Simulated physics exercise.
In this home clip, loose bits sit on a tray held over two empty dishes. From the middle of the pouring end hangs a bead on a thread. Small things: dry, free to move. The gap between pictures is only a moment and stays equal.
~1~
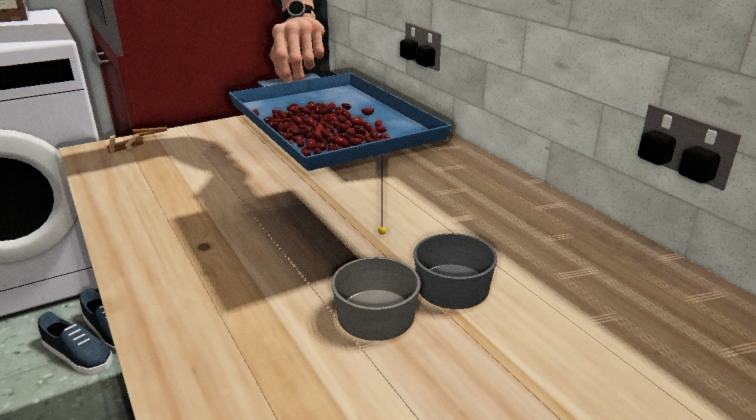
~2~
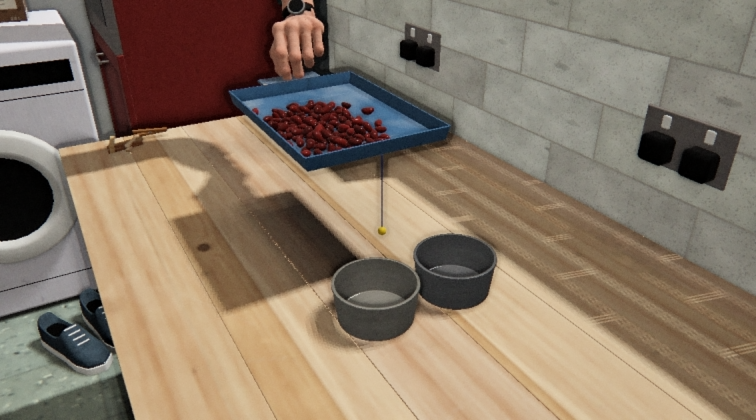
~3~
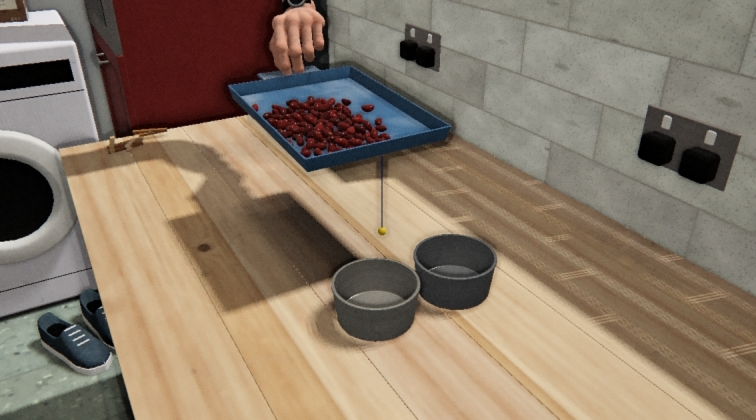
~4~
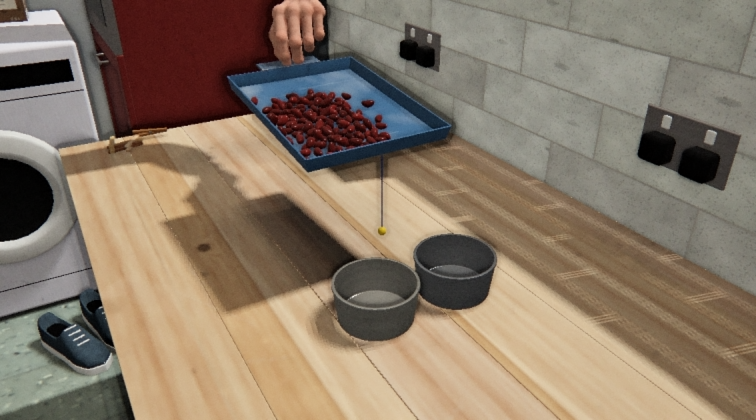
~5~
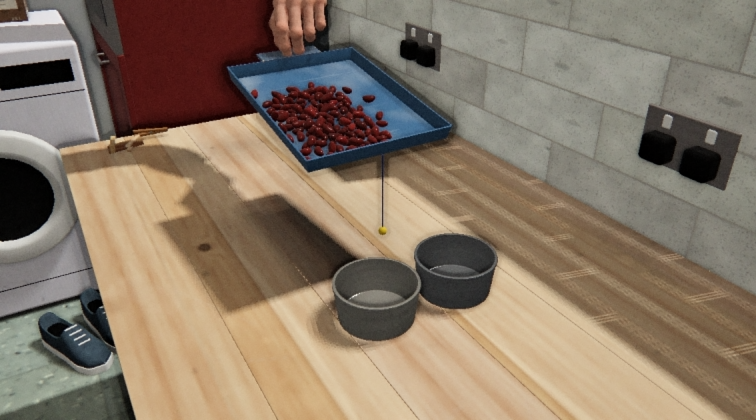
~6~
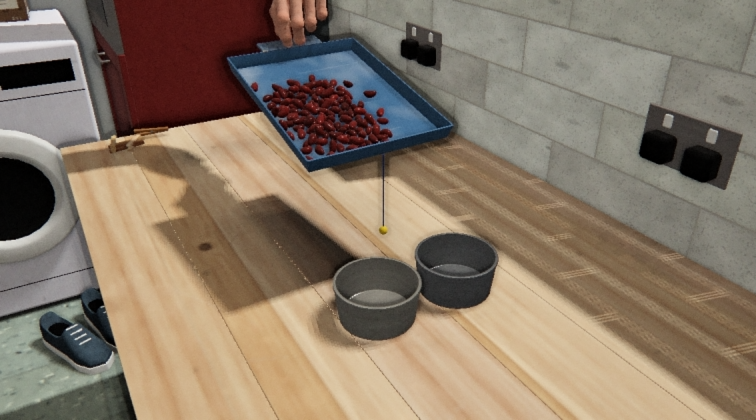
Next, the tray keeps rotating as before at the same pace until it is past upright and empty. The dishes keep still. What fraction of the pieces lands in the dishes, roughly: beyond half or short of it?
Beyond half.
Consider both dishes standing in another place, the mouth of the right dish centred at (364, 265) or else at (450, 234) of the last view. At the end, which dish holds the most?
For the two places in order: The rightward one, the leftward one.
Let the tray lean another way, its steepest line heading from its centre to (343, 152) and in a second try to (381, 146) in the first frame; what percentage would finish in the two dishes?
Lab note: Case 1 near 50 %, case 2 near 80 %.
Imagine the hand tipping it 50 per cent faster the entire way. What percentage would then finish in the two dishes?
Roughly 80%.
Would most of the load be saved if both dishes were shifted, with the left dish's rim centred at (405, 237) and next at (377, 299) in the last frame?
First shift, a minority share; second shift, a minority share.
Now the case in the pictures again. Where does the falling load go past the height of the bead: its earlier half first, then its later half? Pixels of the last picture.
First part (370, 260), rest (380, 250).
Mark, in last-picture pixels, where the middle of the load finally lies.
It settles centred around (383, 308).
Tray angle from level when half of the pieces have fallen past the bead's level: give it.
Roughly 100 degrees from level.
Just after the last frame, tray tipped steeply; every one on the tray.
A moment on, tray tipped right over; the larger part on the tray; about a tenth in the left dish; just a few in the right dish; about a tenth outside both; just a few in the air.
Further on, tray tipped past a quarter turn; roughly half in the left dish; about a tenth in the right dish; roughly a quarter outside both.
When it is over, tray tipped past a quarter turn; roughly half in the left dish; about a tenth in the right dish; roughly a quarter outside both.
